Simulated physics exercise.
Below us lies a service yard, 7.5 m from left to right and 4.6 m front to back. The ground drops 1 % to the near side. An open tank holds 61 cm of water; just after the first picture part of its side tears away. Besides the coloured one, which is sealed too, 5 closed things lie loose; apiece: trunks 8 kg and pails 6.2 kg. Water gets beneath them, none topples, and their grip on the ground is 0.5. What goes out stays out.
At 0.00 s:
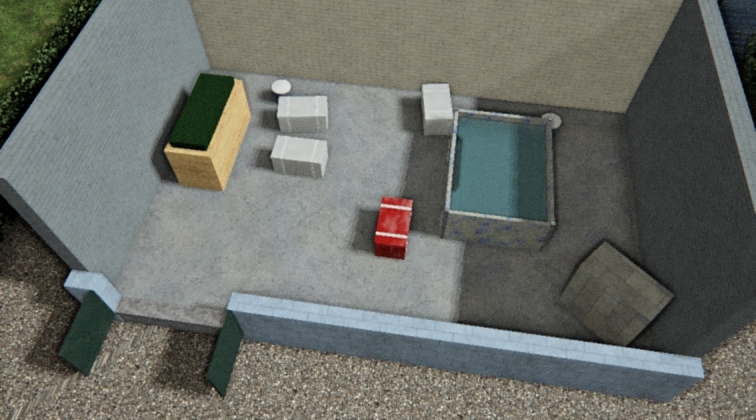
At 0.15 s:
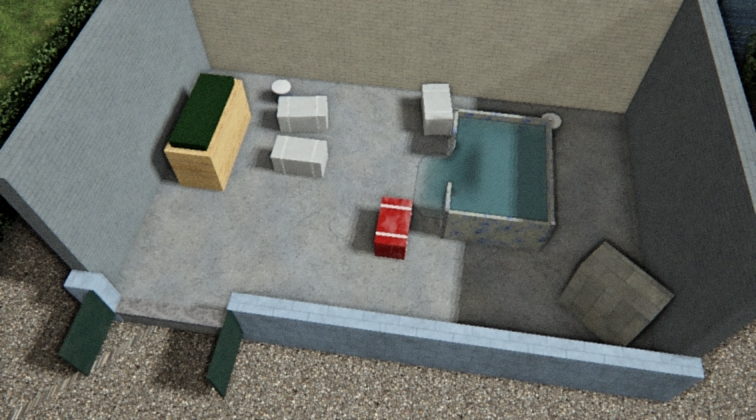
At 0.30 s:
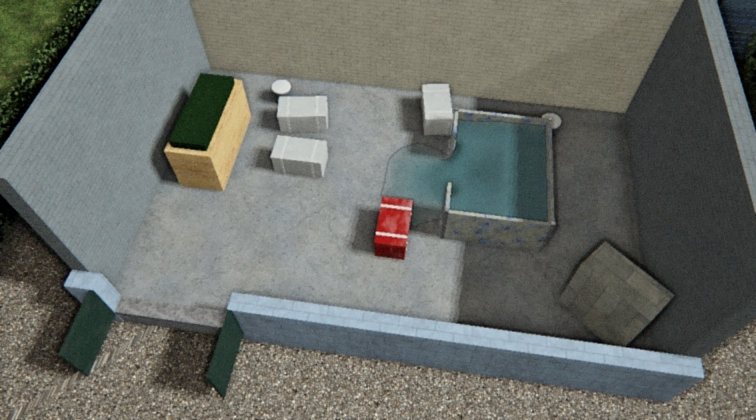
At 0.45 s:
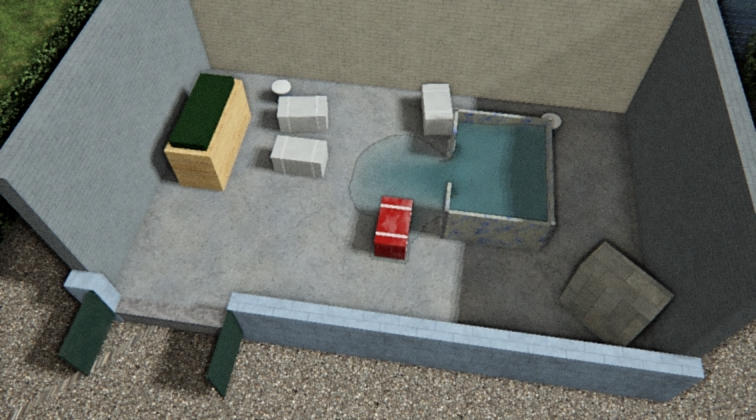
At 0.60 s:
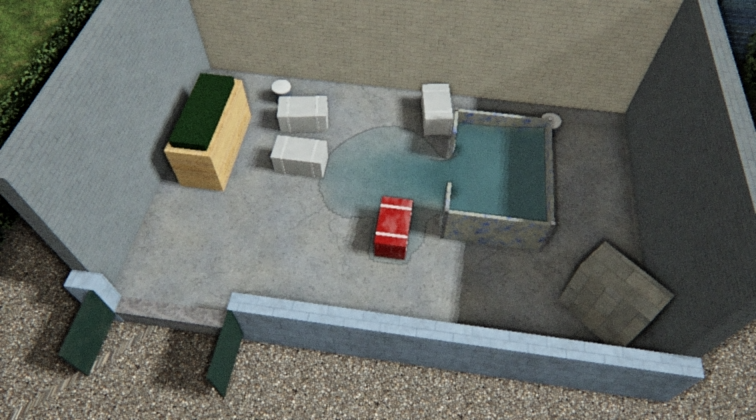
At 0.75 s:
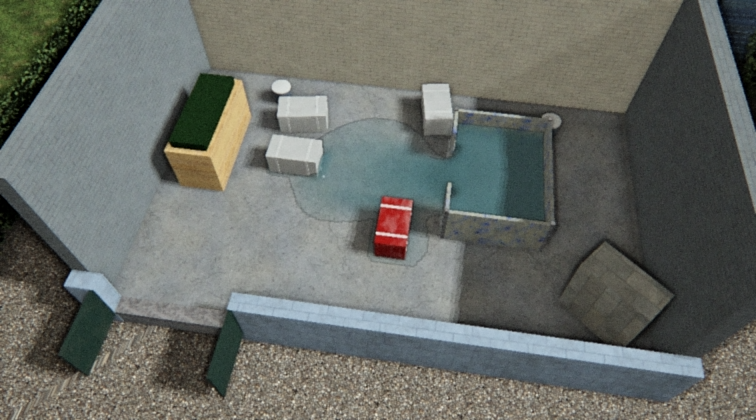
A yard's tank breaks open and water spreads left past a red trunk, nudging a white one.
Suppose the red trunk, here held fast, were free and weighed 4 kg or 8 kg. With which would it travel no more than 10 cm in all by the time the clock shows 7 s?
I expect that neither weight holds it.
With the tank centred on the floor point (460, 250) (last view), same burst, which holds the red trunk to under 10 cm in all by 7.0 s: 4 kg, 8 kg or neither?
Then neither load is enough.
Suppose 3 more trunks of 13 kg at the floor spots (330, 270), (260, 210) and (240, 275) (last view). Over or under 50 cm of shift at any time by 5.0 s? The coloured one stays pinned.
In that order: Less, more, over.
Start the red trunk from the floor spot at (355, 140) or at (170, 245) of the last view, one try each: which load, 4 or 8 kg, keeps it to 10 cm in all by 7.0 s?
In that order: Neither is enough; neither holds.
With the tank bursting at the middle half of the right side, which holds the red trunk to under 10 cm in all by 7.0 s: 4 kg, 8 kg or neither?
In that case neither load is enough.
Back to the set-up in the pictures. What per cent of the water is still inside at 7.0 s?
Some 72 per cent remains.
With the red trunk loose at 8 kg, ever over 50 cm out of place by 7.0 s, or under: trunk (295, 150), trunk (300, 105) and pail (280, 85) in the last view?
In turn: Past it, over, over.
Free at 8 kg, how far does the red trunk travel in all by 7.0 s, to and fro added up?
Some 120 cm in all.
After 1.4 s the red trunk would be 51 cm from its start with 4 kg and 40 cm from its start with 8 kg; 2 cm of water round it then.
After 3.1 s the red trunk would be 133 cm from its start with 4 kg and 117 cm from its start with 8 kg; 2 cm of water round it then.
After 4.9 s the red trunk would be 150 cm from its start with 4 kg and 115 cm from its start with 8 kg; 2 cm of water round it then.
After 7.0 s the red trunk would be 166 cm from its start with 4 kg and 115 cm from its start with 8 kg; 2 cm of water round it then.
